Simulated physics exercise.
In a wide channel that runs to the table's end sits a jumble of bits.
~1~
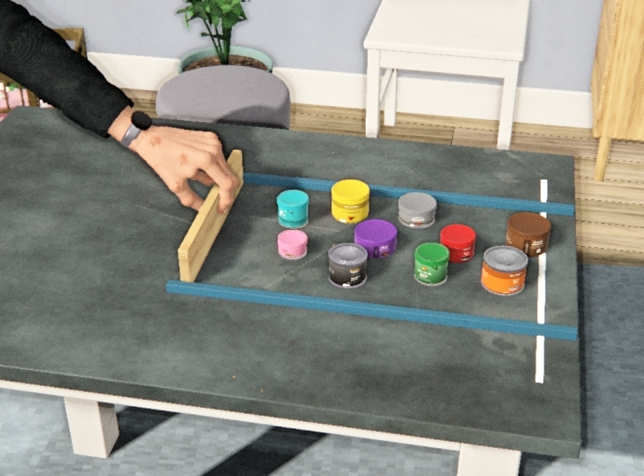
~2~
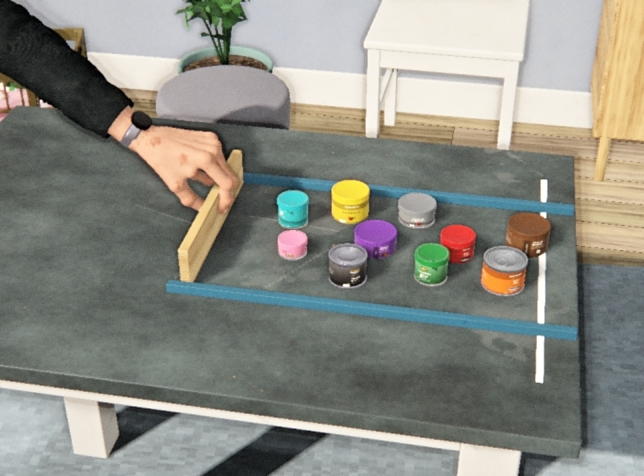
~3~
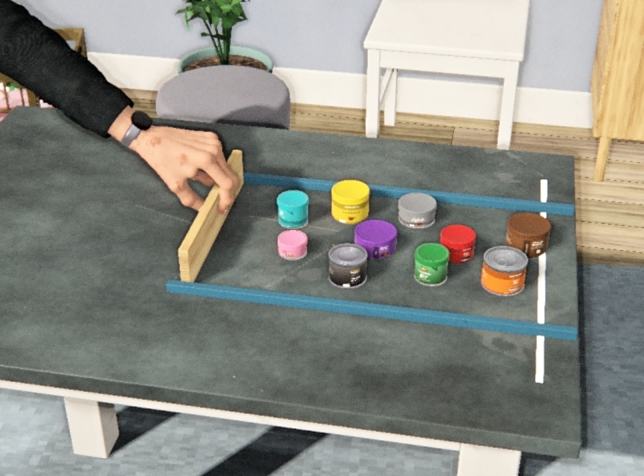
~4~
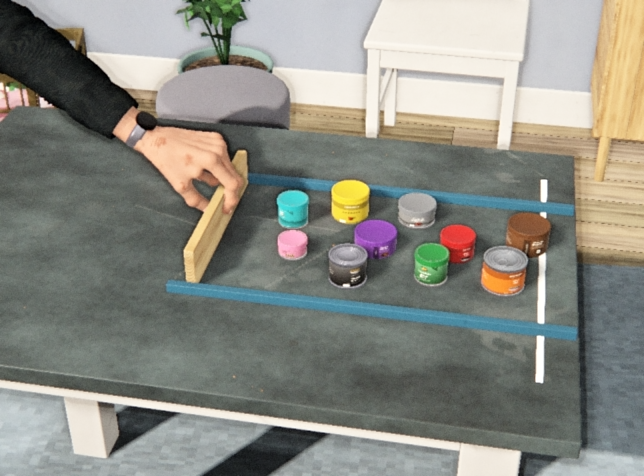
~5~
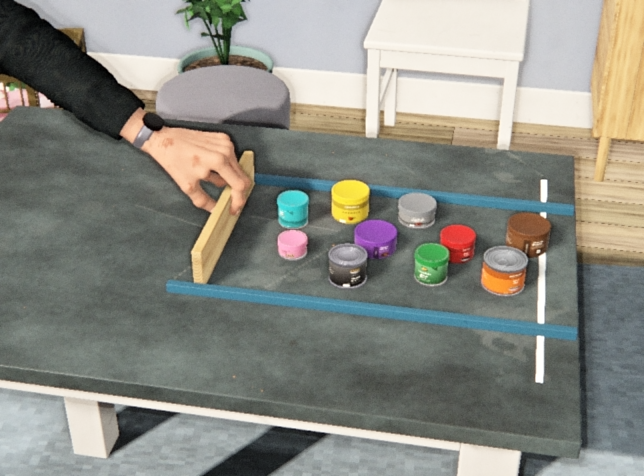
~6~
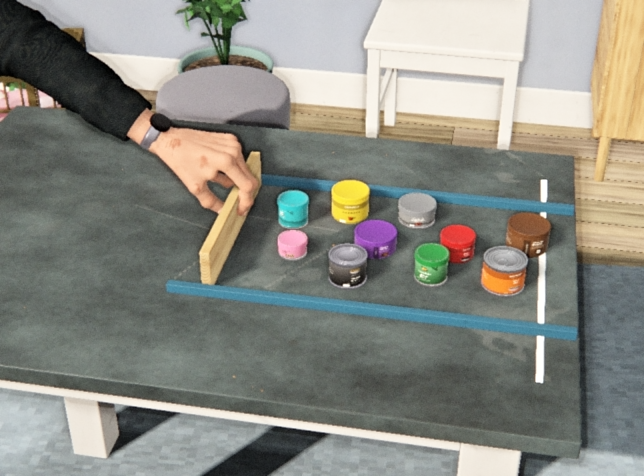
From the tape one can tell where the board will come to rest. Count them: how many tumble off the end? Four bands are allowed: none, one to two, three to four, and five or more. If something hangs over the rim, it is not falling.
The table is going to lose at least five pieces.
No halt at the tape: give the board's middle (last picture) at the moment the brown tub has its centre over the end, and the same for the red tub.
Its middle is about (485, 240) and about (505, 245).
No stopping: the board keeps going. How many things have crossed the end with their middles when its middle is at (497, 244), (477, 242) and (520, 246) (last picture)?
2; 0; 4.
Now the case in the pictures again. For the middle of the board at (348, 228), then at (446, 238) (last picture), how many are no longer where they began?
Tally: 5; 10.
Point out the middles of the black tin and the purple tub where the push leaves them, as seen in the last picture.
Black tin at (562, 298), purple tub at (565, 260).
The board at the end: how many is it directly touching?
Total: 5.
Soon after, none off yet; brown tub at rest near (528, 235); orange tin at rest near (504, 271); red tub at rest near (457, 244).
In the end, the number that fall off is five or more; gone, grey tin, green tin, red tub, orange tin and brown tub.
